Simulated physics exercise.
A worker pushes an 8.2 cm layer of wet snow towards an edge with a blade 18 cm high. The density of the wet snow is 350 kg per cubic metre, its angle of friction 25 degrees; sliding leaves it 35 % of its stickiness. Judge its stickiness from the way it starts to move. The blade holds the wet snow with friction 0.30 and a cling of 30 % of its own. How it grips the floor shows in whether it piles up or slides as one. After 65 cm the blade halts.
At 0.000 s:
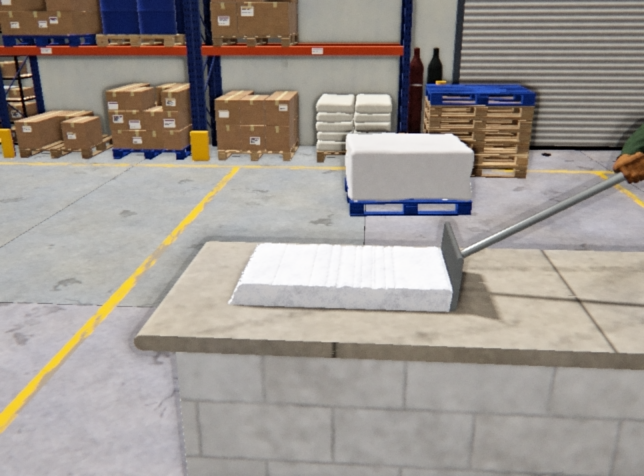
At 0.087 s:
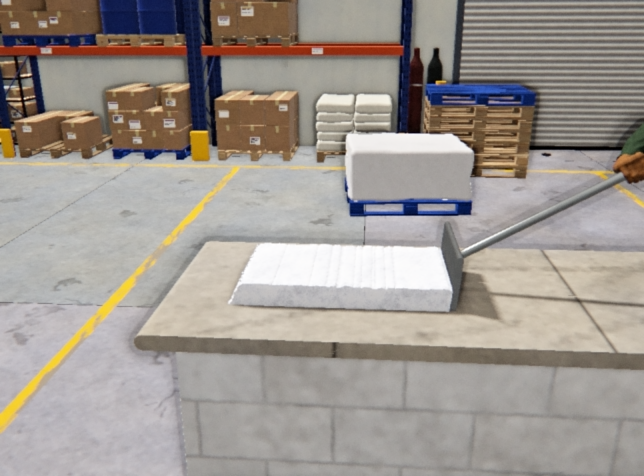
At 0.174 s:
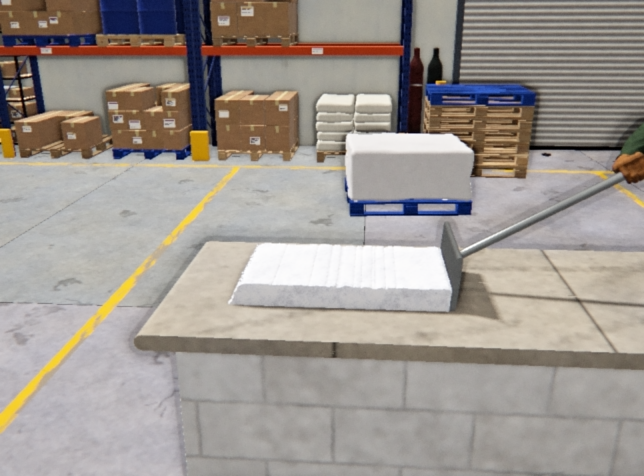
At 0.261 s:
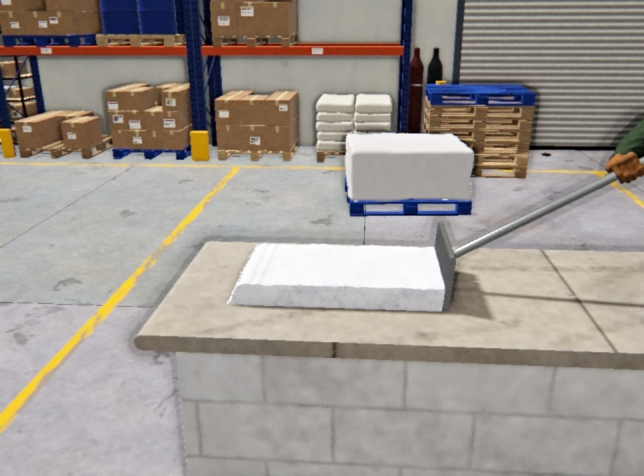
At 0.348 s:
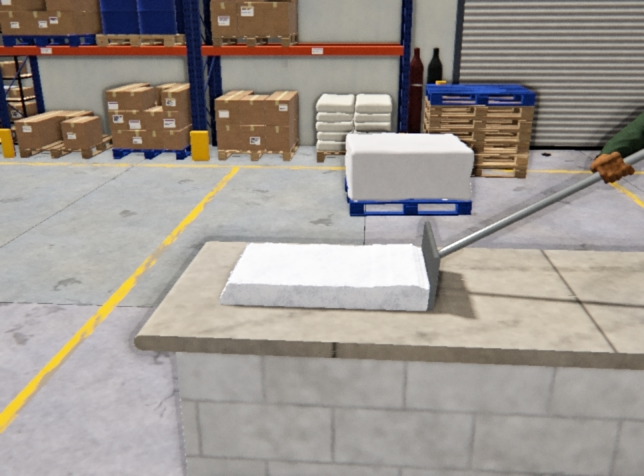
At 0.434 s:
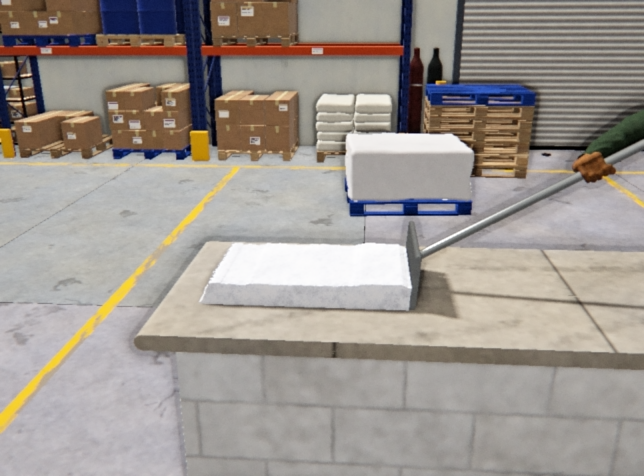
A metal blade on a long handle pushes a white slab left across a ledge.
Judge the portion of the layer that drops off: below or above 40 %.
The result is above 40 %.
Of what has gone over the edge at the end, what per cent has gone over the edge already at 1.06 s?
About 30 %.
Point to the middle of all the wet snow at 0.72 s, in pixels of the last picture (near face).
Around (251, 294).
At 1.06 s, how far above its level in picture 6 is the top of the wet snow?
Roughly 0.5 cm.
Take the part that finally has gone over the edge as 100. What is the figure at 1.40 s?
About 100 %.
By 0.72 s, 0 % has gone over the edge.
By 1.06 s, 16 % has gone over the edge.
By 1.40 s, 48 % has gone over the edge.
By 1.74 s, 49 % has gone over the edge.
By 1.84 s, at the end, 49 % has gone over the edge.
